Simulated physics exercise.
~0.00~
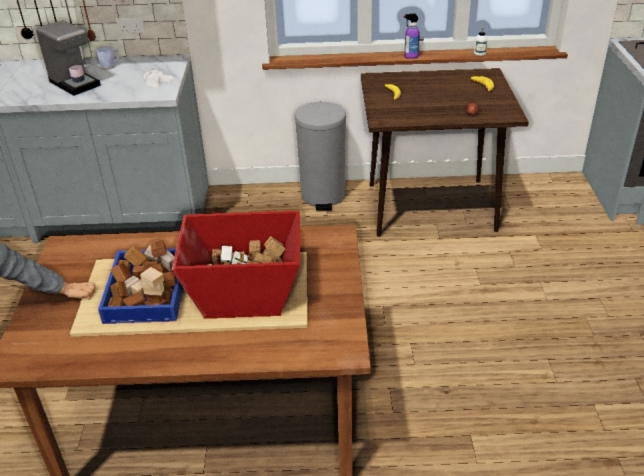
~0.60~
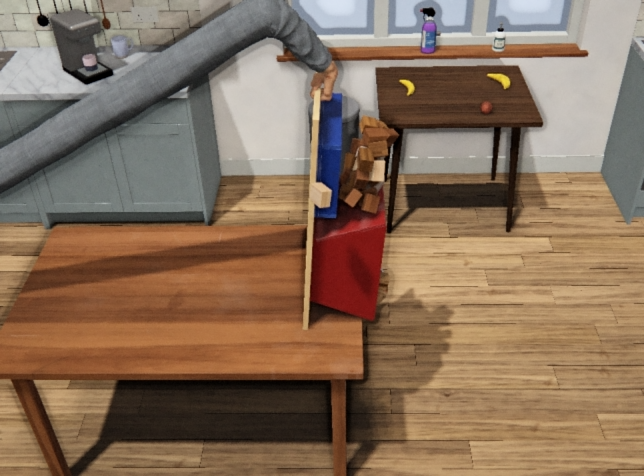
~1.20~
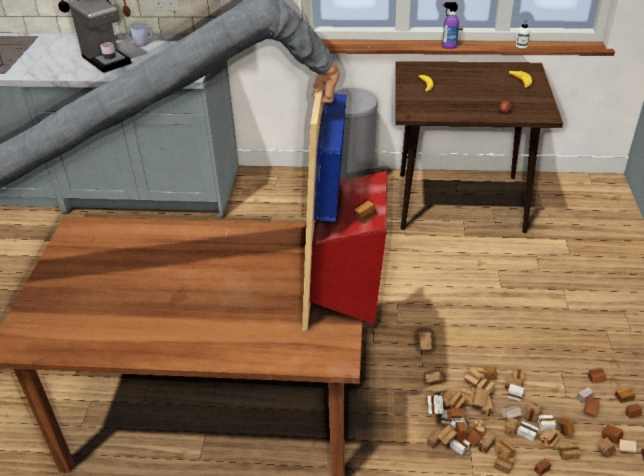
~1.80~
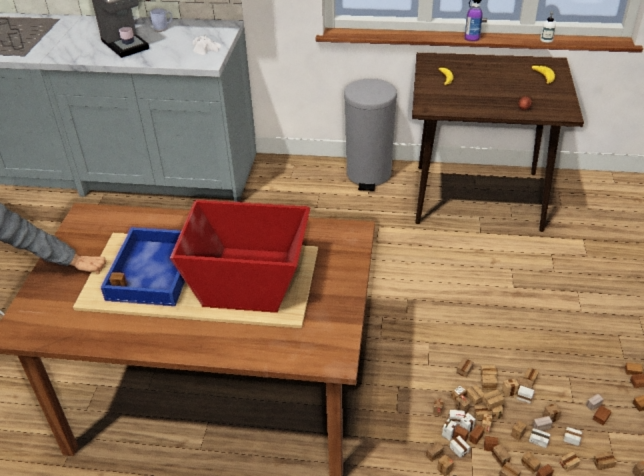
At first, a red tote and a smaller blue tote, both filled with small blocks, sit side by side on a pale board on a wooden table, with a hand at the board's left edge. The hand lifts that edge and rocks the board over to the right until it stands upright. Blocks spill from the totes, which stay fixed to the board. Soon the pieces lie scattered across the floor to the right. Finally, the board is lowered flat again, leaving the red tote looking empty and one block in the blue tote.
